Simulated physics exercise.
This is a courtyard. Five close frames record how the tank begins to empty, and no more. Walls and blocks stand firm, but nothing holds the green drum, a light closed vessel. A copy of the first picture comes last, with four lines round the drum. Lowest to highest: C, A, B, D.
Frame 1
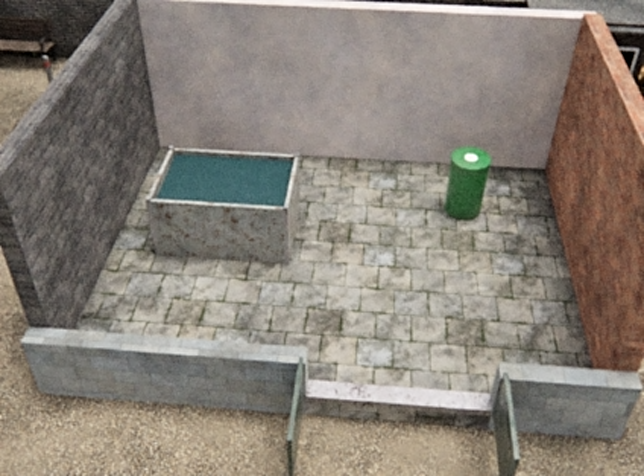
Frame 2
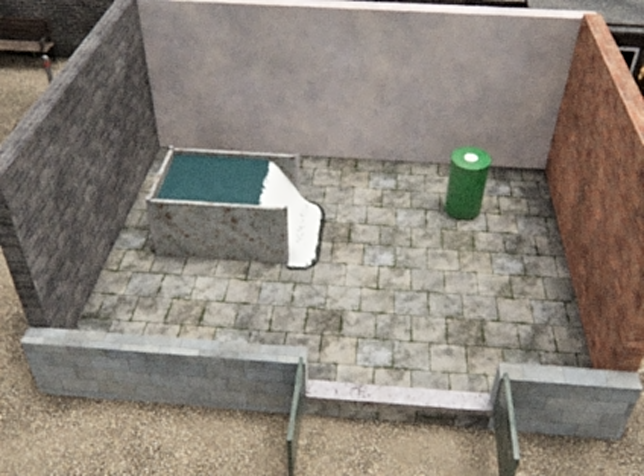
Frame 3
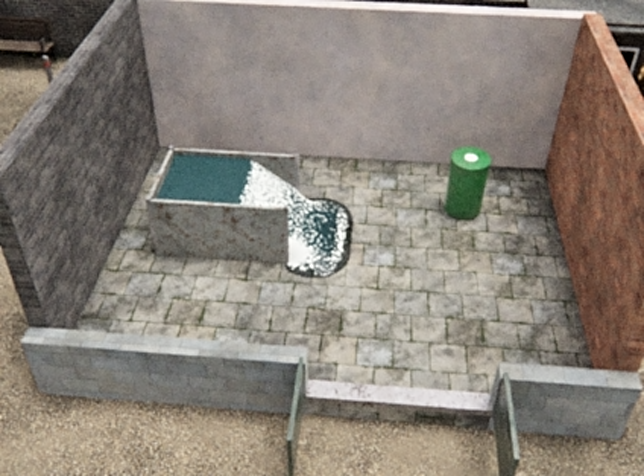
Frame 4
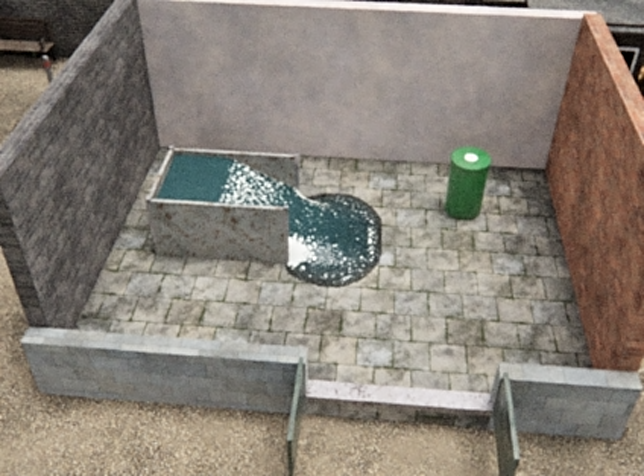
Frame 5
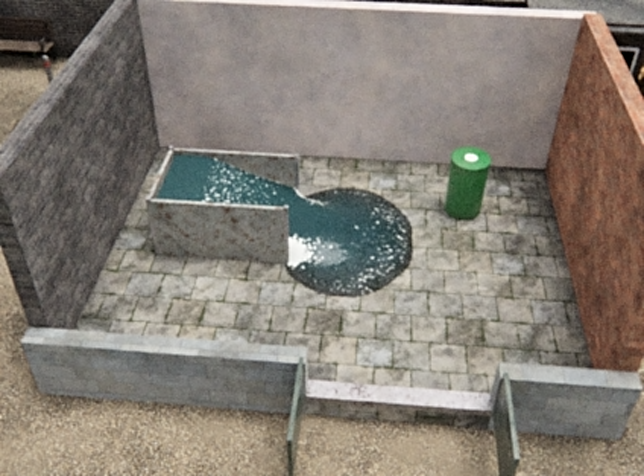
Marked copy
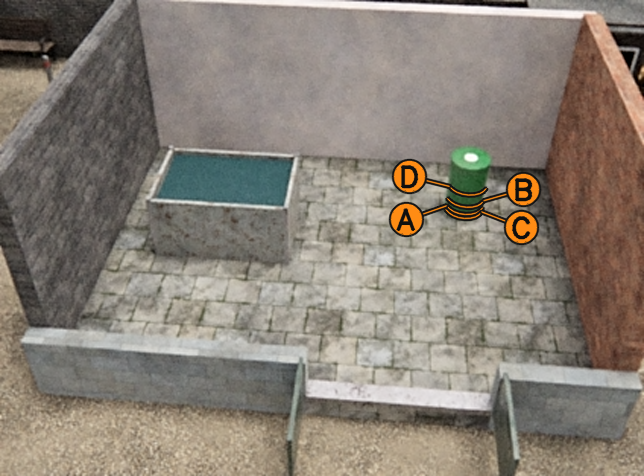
In a walled courtyard with a green drum on the right, the right end of a full stone tank opens and water pours out, foaming white, then spreads across the paving in a widening rounded pool toward the drum.
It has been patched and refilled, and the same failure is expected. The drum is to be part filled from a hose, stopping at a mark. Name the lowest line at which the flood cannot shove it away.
Go for D.
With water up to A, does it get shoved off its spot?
Yes, that goes wrong.
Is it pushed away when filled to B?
Yes, that goes wrong.
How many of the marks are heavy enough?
One of the four.
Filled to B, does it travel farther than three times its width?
No.
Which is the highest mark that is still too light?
The answer is B.
On the marked copy, A at (465, 214); B at (466, 207); C at (464, 218); D at (468, 195); from the bottom up C, A, B, D.
Choosing A, it is pushed about twice its own width away.
Choosing B, it is pushed about its own width away.
Choosing C, it is pushed about twice its own width away.
Choosing D, it does not move.
